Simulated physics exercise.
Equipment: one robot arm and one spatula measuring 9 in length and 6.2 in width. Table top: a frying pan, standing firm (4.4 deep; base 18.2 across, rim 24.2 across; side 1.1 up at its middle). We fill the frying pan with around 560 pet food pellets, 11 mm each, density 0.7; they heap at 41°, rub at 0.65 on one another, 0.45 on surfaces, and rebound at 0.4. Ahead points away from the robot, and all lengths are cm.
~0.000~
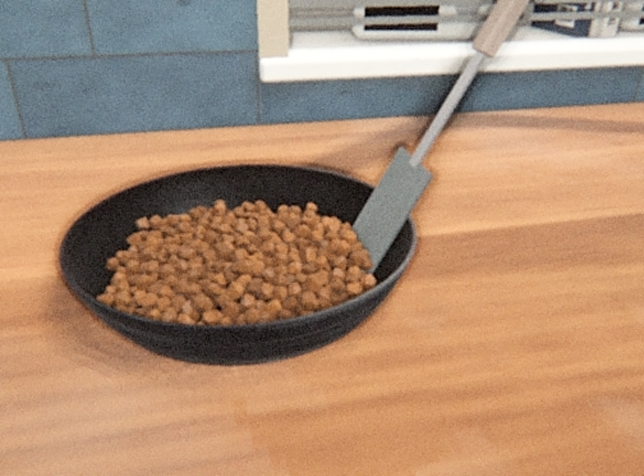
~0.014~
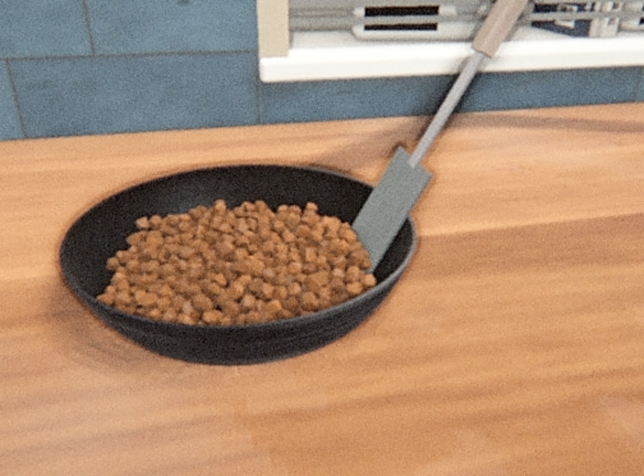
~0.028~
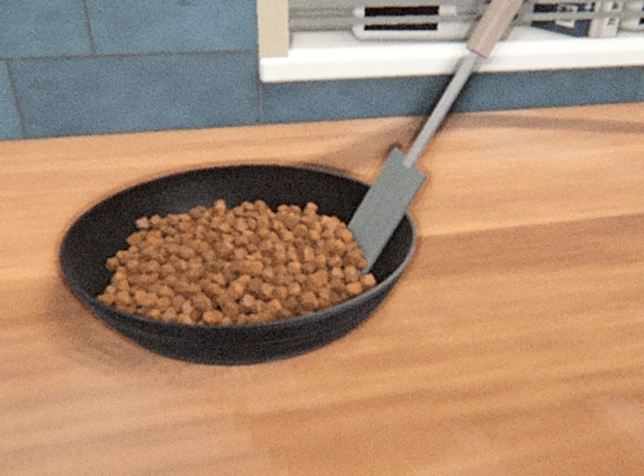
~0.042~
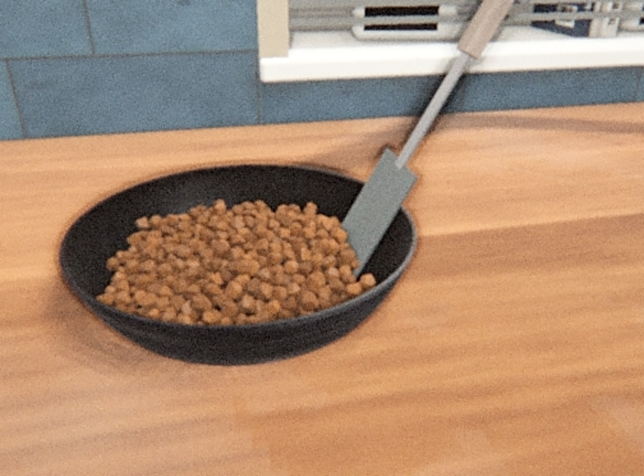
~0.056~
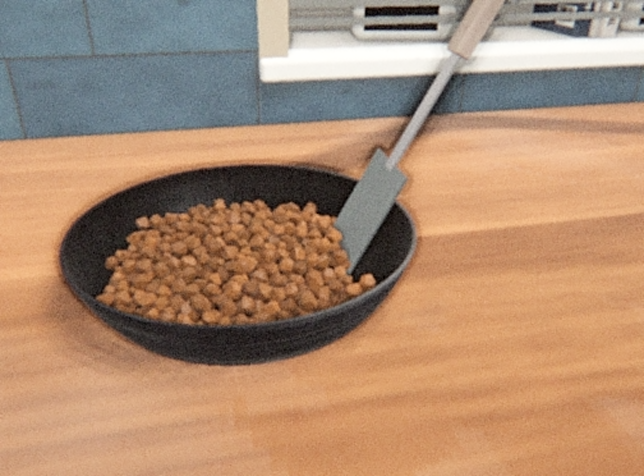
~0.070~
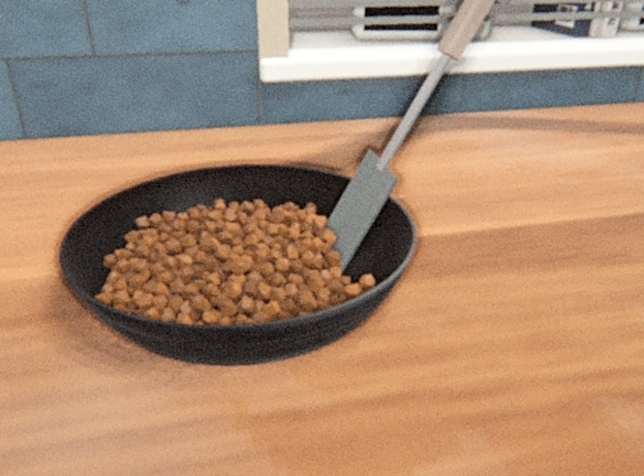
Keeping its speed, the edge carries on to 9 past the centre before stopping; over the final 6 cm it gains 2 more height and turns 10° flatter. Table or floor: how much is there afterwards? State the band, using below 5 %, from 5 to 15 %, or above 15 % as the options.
It falls from 5 to 15 %.
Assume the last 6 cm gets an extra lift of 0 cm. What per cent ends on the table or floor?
Roughly 10 per cent.
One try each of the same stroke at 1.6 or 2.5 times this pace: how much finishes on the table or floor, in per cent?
Around 20 per cent, then around 30 per cent, would end on the table or floor.
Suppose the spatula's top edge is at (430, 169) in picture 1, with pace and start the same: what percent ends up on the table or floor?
Near 10 in a hundred.
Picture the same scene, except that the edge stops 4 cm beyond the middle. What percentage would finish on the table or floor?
It would come to roughly 0 percent.
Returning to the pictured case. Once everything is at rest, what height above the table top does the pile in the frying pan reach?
Near 6.5 centimetres high.
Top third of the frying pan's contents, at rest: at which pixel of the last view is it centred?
The centre sits close to (122, 252).
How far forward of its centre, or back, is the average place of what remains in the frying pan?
It rests close to 3.5 centimetres ahead of centre.
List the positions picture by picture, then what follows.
In the first frame, the spatula top edge at (416, 160), sloping 61°; upper third of the load around (248, 251), from x 105 to 370, top at y 205; 561 in the frying pan.
In the second frame, the spatula top edge at (415, 160), sloping 61°; upper third of the load around (248, 251), from x 105 to 370, top at y 205.
In the third frame, the spatula top edge at (410, 161), sloping 61°; upper third of the load around (248, 250), from x 105 to 370, top at y 205.
In the fourth frame, the spatula top edge at (402, 162), sloping 61°; upper third of the load around (247, 248), from x 105 to 370, top at y 205.
In the fifth frame, the spatula top edge at (392, 163), sloping 61°; upper third of the load around (242, 246), from x 105 to 370, top at y 205.
In the sixth frame, the spatula top edge at (383, 163), sloping 61°; upper third of the load around (237, 246), from x 105 to 370, top at y 205; 561 in the frying pan.
After 0.18 s, sloping 61°, highest piece 4 above the table; 561 in the frying pan.
After 0.29 s, sloping 57°, highest piece 6 above the table; 561 in the frying pan.
After 0.54 s, sloping 51°, highest piece 6 above the table; 510 in the frying pan, 50 on the table or floor, 1 on the blade or in flight.
After 1.59 s, sloping 51°, highest piece 6 above the table; 509 in the frying pan, 52 on the table or floor.
In the end, 509 in the frying pan, 52 on the table or floor. That is 9 % on the table or floor.
